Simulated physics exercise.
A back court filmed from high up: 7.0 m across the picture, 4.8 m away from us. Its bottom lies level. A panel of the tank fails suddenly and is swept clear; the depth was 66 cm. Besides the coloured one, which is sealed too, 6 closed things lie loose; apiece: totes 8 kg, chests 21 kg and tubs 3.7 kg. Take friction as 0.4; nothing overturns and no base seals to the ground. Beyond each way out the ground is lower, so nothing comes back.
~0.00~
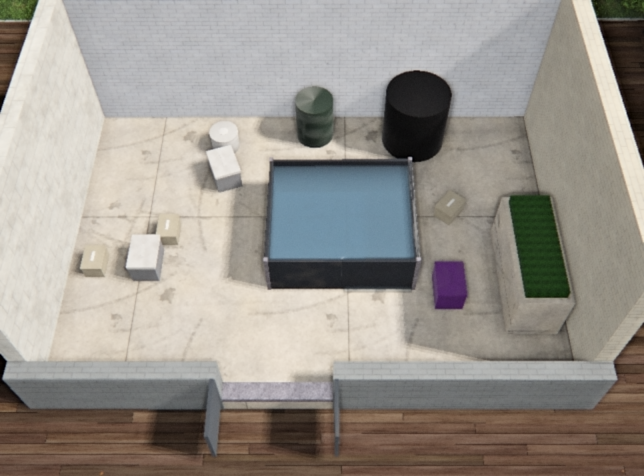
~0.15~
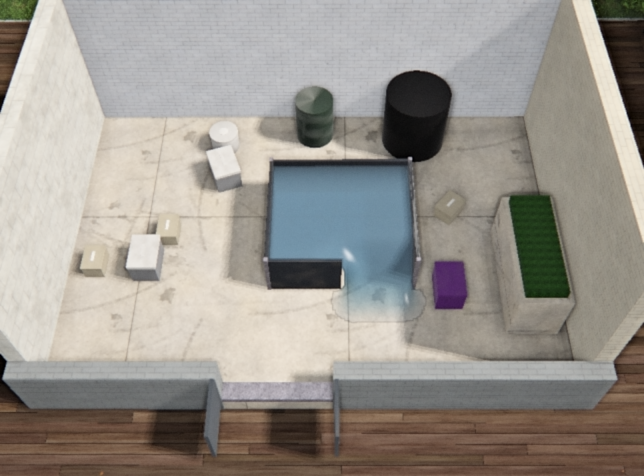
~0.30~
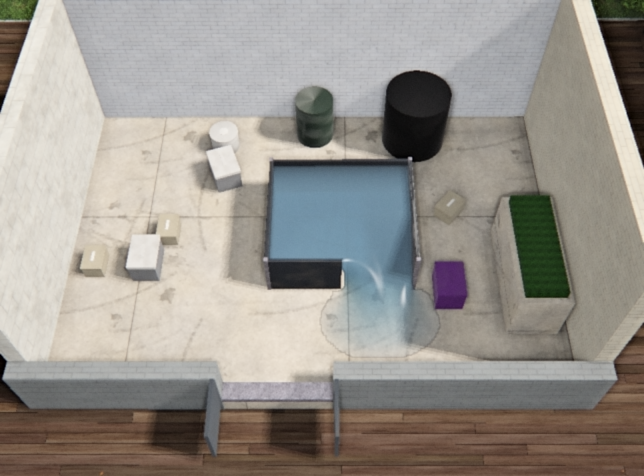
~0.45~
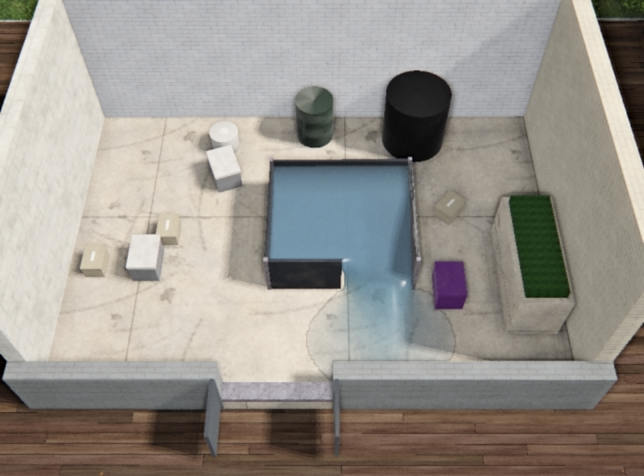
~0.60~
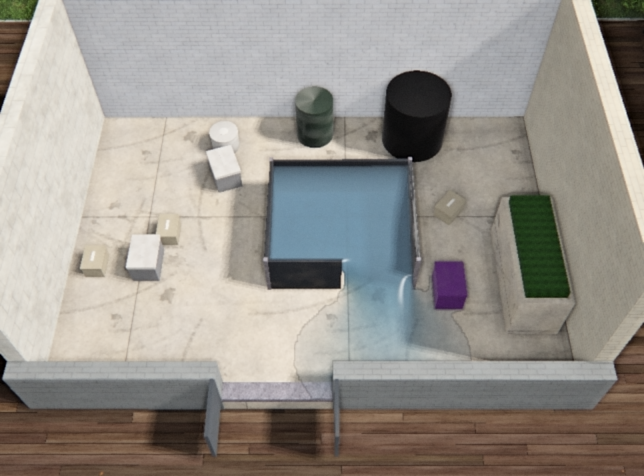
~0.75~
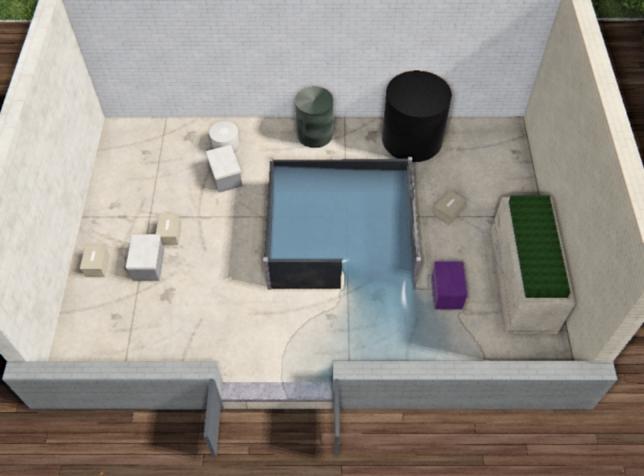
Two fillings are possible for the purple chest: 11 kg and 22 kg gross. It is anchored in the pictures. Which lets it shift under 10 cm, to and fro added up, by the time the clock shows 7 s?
Verdict: Neither load is enough.
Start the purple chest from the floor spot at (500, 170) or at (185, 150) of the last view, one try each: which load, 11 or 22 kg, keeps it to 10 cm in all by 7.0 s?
In turn: Neither is enough; either load holds.
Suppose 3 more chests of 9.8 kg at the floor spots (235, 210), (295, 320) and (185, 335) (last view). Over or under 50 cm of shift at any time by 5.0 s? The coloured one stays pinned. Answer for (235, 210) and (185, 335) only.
In turn: Less, past it.
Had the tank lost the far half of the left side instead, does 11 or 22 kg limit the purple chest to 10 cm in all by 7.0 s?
In that case the smaller load will do.
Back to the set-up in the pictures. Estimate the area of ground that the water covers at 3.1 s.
About 18 m2.
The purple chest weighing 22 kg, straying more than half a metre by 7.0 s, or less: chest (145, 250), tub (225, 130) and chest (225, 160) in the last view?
In turn: Under, short of it, less.
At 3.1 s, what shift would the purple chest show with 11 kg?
Roughly 0 cm.
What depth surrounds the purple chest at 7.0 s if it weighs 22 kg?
Roughly 13 cm.
After 1.4 s the purple chest would be 4 cm from its start with 11 kg and 0 cm from its start with 22 kg; 2 cm of water round it then.
After 3.1 s the purple chest would be 2 cm from its start with 11 kg and 0 cm from its start with 22 kg; 5 cm of water round it then.
After 4.9 s the purple chest would be 151 cm from its start with 11 kg and 125 cm from its start with 22 kg; 9 cm of water round it then.
After 7.0 s the purple chest would be 222 cm from its start with 11 kg and 230 cm from its start with 22 kg; 13 cm of water round it then.
